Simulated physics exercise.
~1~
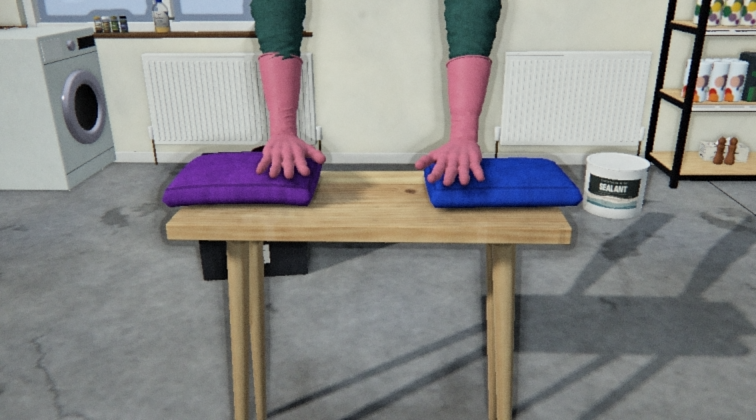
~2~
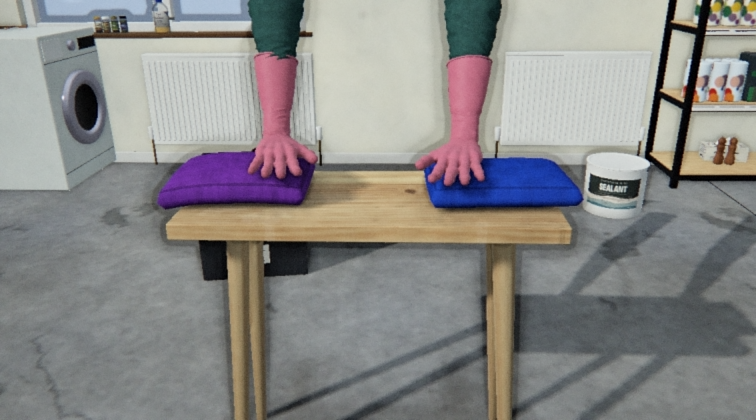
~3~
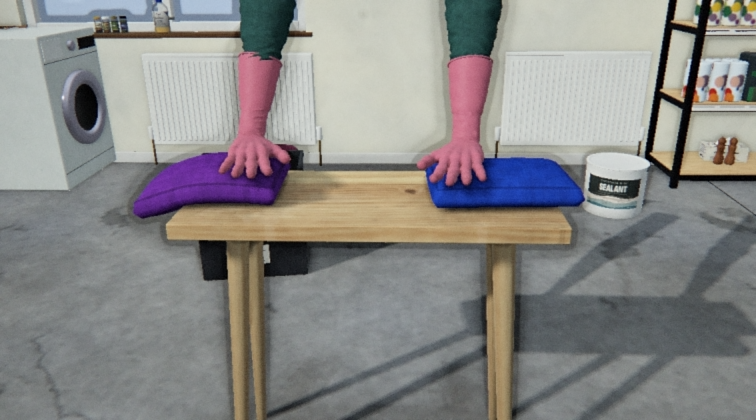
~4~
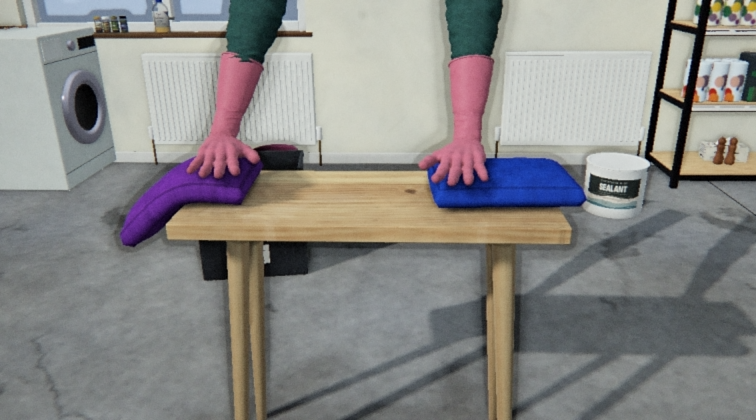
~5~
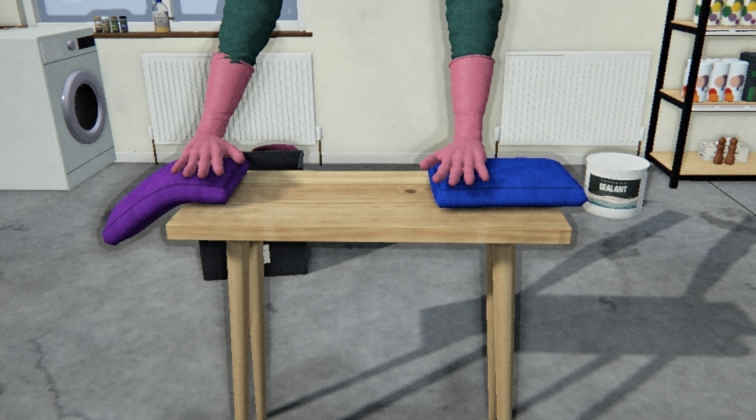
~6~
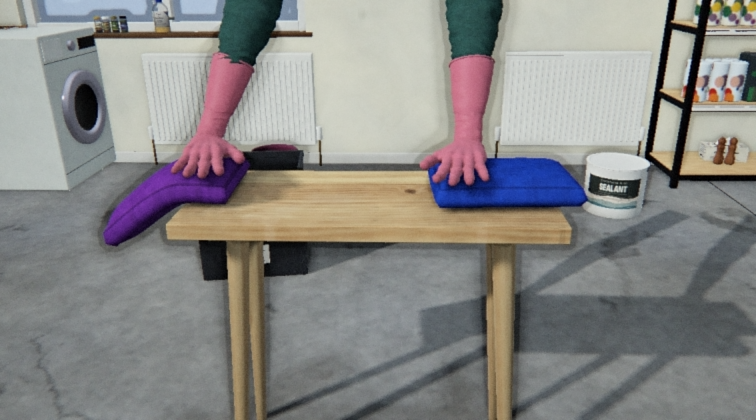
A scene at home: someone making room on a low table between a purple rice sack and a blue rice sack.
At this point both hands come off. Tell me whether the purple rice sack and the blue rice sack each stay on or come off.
At the end, the purple rice sack fails to stay on, the blue rice sack does not leave it.
Then, 0.32 s after the last picture, purple rice sack falling near (175, 238); blue rice sack lying still.
Then, 0.58 s after the last picture, purple rice sack on the floor near (194, 404); blue rice sack lying still.
At rest, purple rice sack on the floor; blue rice sack lying still. The purple rice sack goes down and the blue rice sack stays up there.
